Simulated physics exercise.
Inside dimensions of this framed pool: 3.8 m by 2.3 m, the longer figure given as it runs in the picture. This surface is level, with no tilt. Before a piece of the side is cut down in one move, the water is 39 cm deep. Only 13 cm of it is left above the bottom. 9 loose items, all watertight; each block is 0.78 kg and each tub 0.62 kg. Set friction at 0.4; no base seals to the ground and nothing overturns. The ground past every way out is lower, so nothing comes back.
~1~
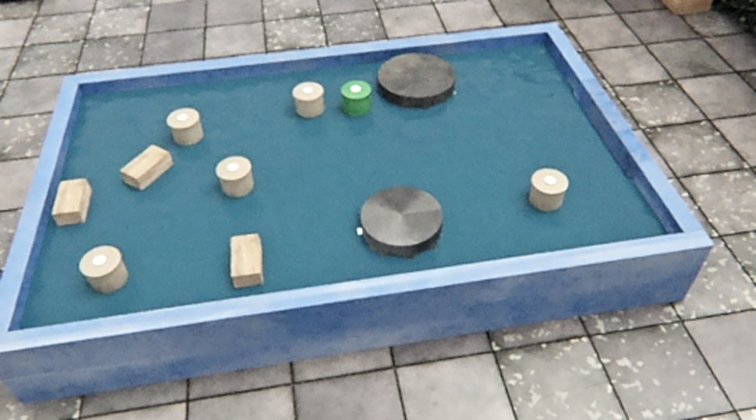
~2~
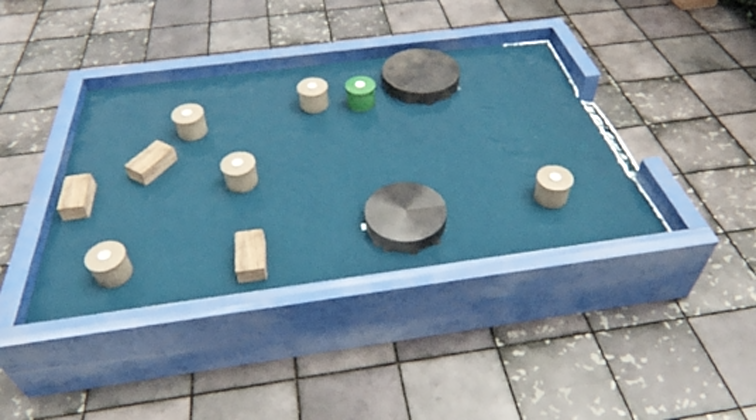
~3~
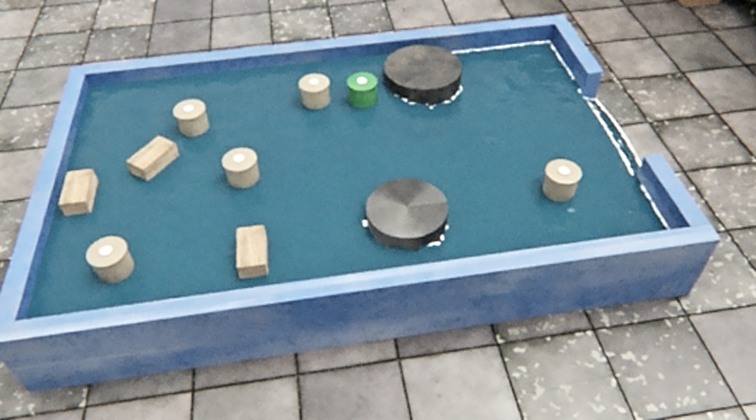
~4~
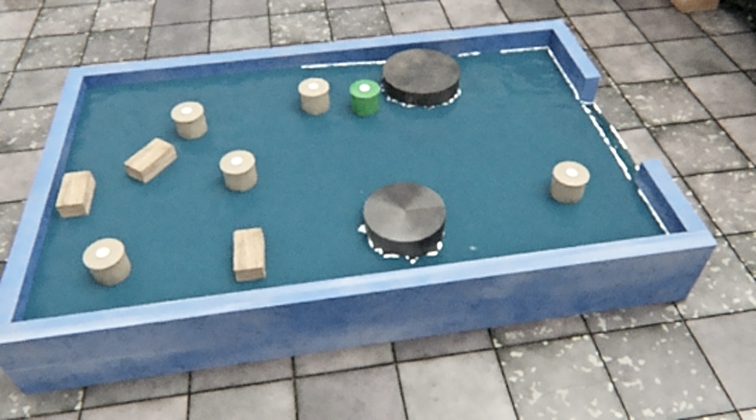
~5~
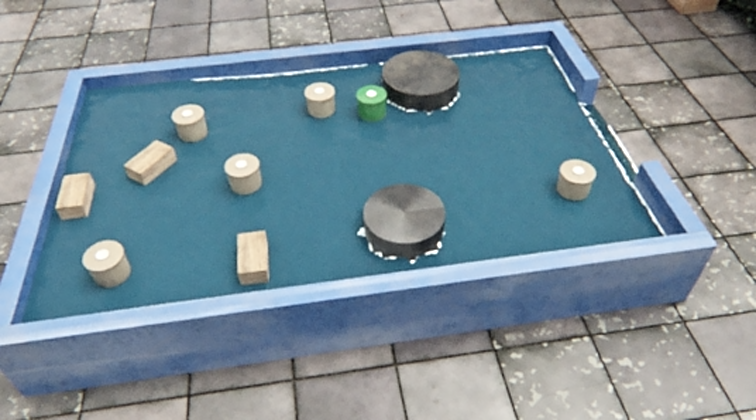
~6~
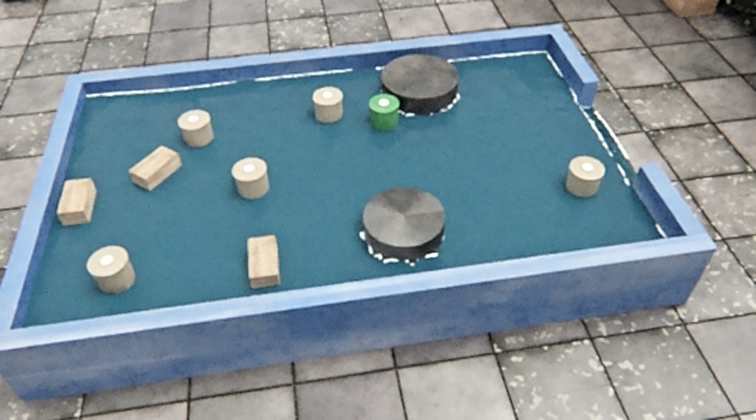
The green tub drifts slowly right and nearer after part of the pool's right side drops.
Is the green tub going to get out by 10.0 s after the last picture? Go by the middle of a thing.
It ends up beyond the pool.
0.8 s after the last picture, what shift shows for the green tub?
Displacement by then near 50 cm.
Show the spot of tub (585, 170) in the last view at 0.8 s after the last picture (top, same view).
Roughly (611, 151) in the same view.
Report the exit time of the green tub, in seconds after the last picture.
5.5 s.
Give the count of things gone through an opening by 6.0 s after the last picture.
Count: 2.
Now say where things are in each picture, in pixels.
In the first picture, the green tub at (356, 90) floats; 39 cm deep round most things; 0 of 9 have shifted.
In the second picture, the green tub at (360, 85), afloat; 39 cm deep round most things; 0 of 9 have shifted.
In the third picture, the green tub at (362, 82), afloat; about 3130 L in view; 1 of 9 have shifted.
In the fourth picture, the green tub at (365, 89) floats, 4 cm from its start; 39 cm deep round most things; 1 of 9 have shifted.
In the fifth picture, the green tub at (371, 95), afloat, 10 cm from its start; about 3010 L in view; 3 of 9 have shifted.
In the sixth picture, the green tub at (384, 103) floats, 21 cm from its start; about 2960 L in view; 5 of 9 have shifted.
Then, 0.8 s after the last picture the green tub is near (427, 111), 0.5 m from its start, afloat; 0 of 9 are out; 9 afloat.
Then, 3.4 s after the last picture the green tub is near (522, 116), 1.2 m from its start, afloat; 1 of 9 are out; 8 afloat.
Then, 6.0 s after the last picture the green tub has gone out; 2 of 9 are out; 7 afloat.
Then, 10.0 s after the last picture the green tub has gone out; 2 of 9 are out; 7 afloat.
